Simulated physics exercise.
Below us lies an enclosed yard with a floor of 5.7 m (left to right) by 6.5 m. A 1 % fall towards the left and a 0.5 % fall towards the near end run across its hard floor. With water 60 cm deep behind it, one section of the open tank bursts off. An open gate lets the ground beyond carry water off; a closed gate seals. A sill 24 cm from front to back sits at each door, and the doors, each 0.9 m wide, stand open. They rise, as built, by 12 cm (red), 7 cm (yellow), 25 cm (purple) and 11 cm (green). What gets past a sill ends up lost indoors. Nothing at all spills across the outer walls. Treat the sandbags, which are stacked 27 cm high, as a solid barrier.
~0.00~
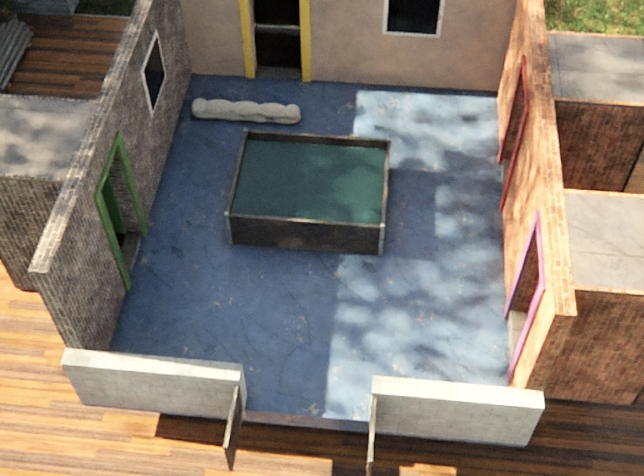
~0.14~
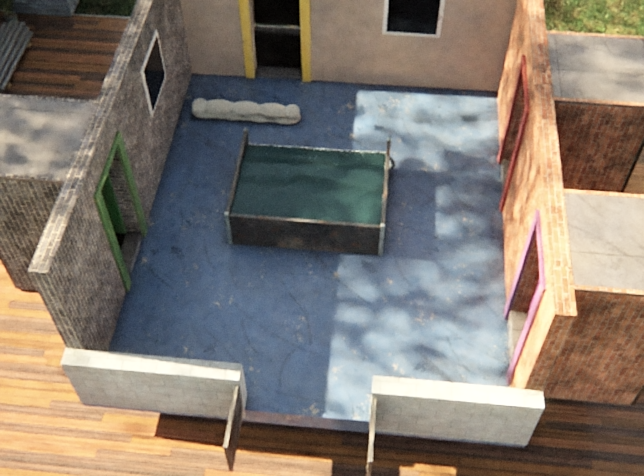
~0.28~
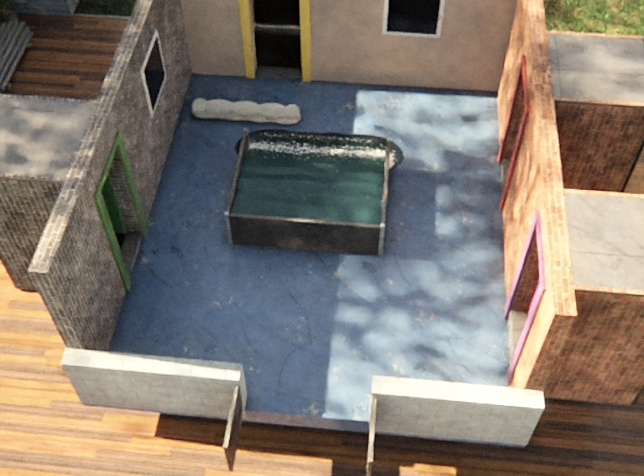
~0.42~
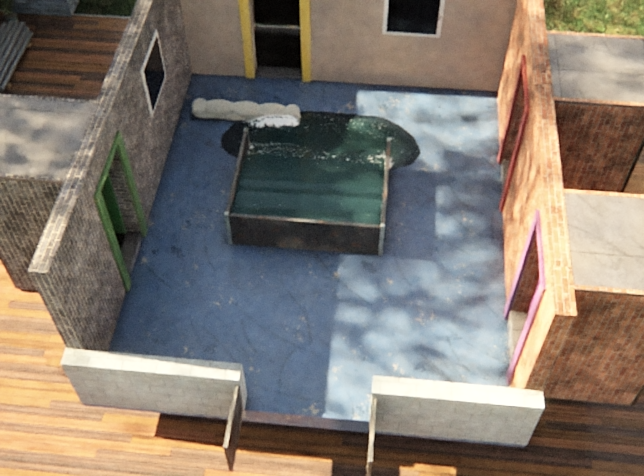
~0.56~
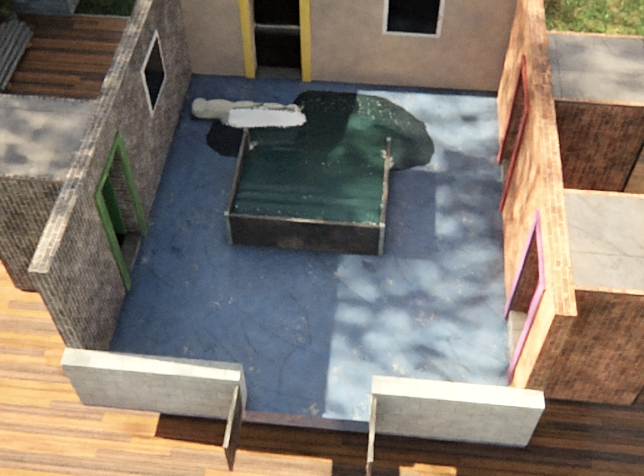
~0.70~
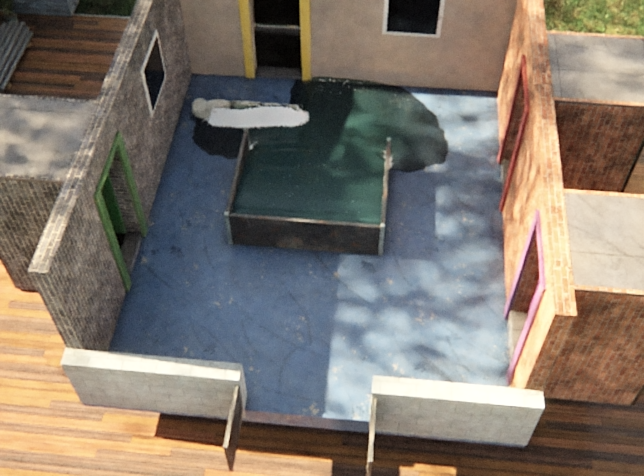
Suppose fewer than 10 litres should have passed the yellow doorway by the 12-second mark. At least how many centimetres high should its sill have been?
I would say at least 18 cm.
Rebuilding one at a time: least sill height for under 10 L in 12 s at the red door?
The red door needs around 6.5 cm.
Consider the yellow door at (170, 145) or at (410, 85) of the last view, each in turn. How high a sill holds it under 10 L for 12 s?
Roughly 23 cm, then roughly 22 cm.
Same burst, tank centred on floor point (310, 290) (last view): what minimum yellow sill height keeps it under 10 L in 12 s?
It should be around 14.0 cm high.
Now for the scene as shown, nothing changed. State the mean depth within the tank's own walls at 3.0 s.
Around 12 cm deep on average.
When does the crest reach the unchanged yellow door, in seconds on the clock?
Approximately 4.0 s.
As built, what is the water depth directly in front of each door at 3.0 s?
Red door 8 cm, yellow door 11 cm, purple door 0 cm, green door 4 cm.
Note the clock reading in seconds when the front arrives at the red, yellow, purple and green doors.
Red = 2.6 s, yellow = 1.0 s, purple = 3.8 s, green = 2.2 s.
After 1.4 s water covers 30 % of the floor, deepest (42 cm) near (344, 89); 11 cm at the yellow door, 2 litres in over its 7 cm sill.
After 3.0 s water covers 50 % of the floor, deepest (33 cm) near (492, 91); 11 cm at the yellow door, 38 litres in over its 7 cm sill.
After 12.0 s water covers 95 % of the floor, deepest (11 cm) near (100, 381); 7 cm at the yellow door, 103 litres in over its 7 cm sill.
At the yellow door as built, the water arrived by 1.1 s and peaked near 16 cm at 4.2 s.
With a sill of 15.5 cm, 18 litres would have come in within the 12 s; with 21 cm, 3 litres. So under 10 litres takes about 18 cm.
